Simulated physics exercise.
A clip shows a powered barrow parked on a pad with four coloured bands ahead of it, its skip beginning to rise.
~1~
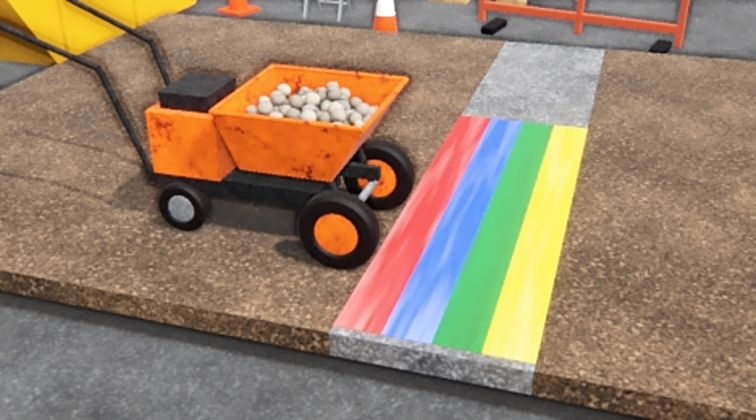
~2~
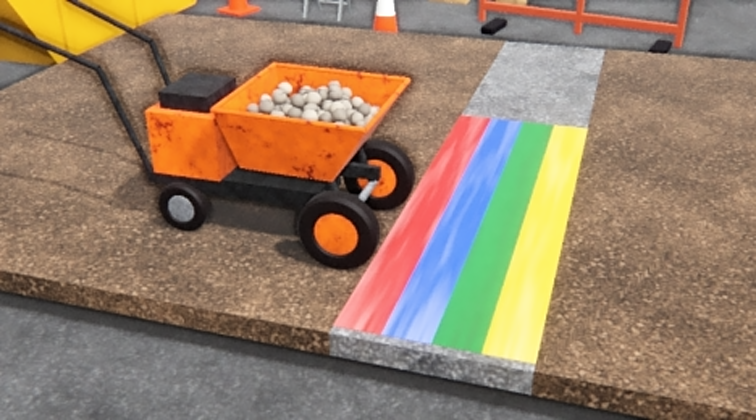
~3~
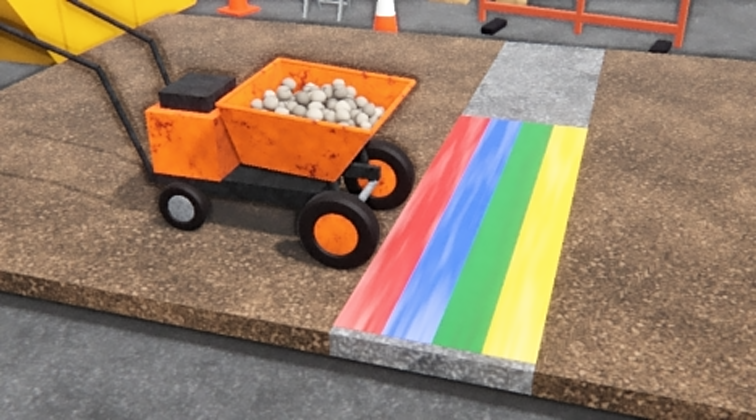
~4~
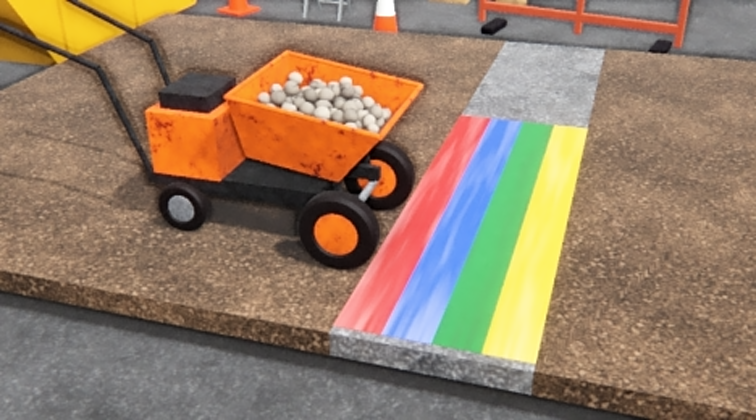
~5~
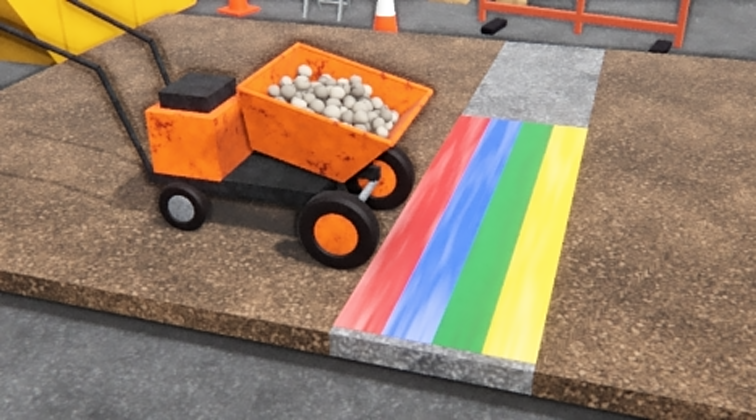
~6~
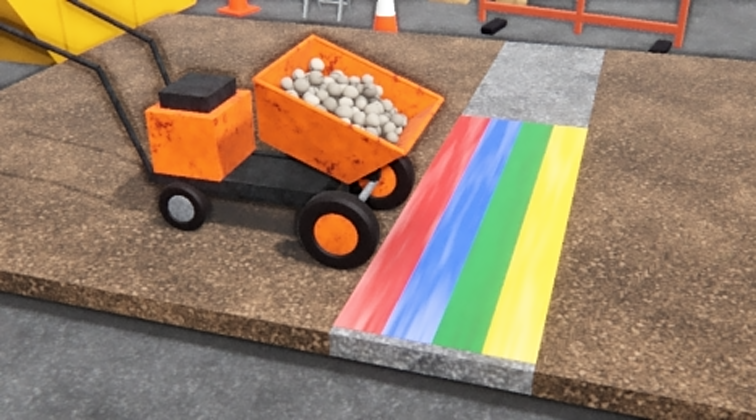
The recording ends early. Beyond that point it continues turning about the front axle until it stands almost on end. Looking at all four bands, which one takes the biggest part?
That would be the green band.
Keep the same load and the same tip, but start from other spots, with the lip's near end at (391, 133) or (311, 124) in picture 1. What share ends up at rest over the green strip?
The first stopping place yields 10 % and the other yields 20 %.
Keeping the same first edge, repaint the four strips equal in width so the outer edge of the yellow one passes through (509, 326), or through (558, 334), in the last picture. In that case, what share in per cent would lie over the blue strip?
About 0 % and 0 %.
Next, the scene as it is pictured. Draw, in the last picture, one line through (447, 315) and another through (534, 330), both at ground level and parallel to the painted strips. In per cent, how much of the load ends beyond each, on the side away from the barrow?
That's 80 per cent for the first and 20 per cent for the second.
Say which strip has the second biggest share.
Following the top strip comes the yellow one.
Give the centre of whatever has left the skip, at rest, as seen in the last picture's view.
About (514, 250).
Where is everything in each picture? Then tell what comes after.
In the first picture, lip of the skip near (363, 130), level; top of the load near (313, 112), river pebbles; red strip near (375, 298); blue strip near (421, 306); green strip near (469, 314); yellow strip near (518, 323).
In the second picture, lip of the skip near (365, 131), tipped barely; top of the load near (314, 112).
In the third picture, lip of the skip near (371, 133), tipped barely; top of the load near (313, 99).
In the fourth picture, lip of the skip near (380, 137), tipped a little; top of the load near (310, 96).
In the fifth picture, lip of the skip near (391, 144), tipped a little; top of the load near (309, 100).
In the sixth picture, lip of the skip near (404, 153), tipped clearly; top of the load near (312, 94); red strip near (375, 298); blue strip near (421, 306); green strip near (469, 314); yellow strip near (518, 323).
Shortly afterwards, skip tipped steeply; the whole lot in the skip.
Next, skip tipped right over; the bulk in the skip; near a quarter over the green strip; only a few over the yellow strip; only a few falling.
Some moments later, skip tipped right over; near a quarter in the skip; near a third over the green strip; near a quarter over the yellow strip; a little off the paint.
In the end, skip tipped right over; near a quarter in the skip; none at all over the red strip; only a few over the blue strip; near a third over the green strip; near a quarter over the yellow strip; a little off the paint.
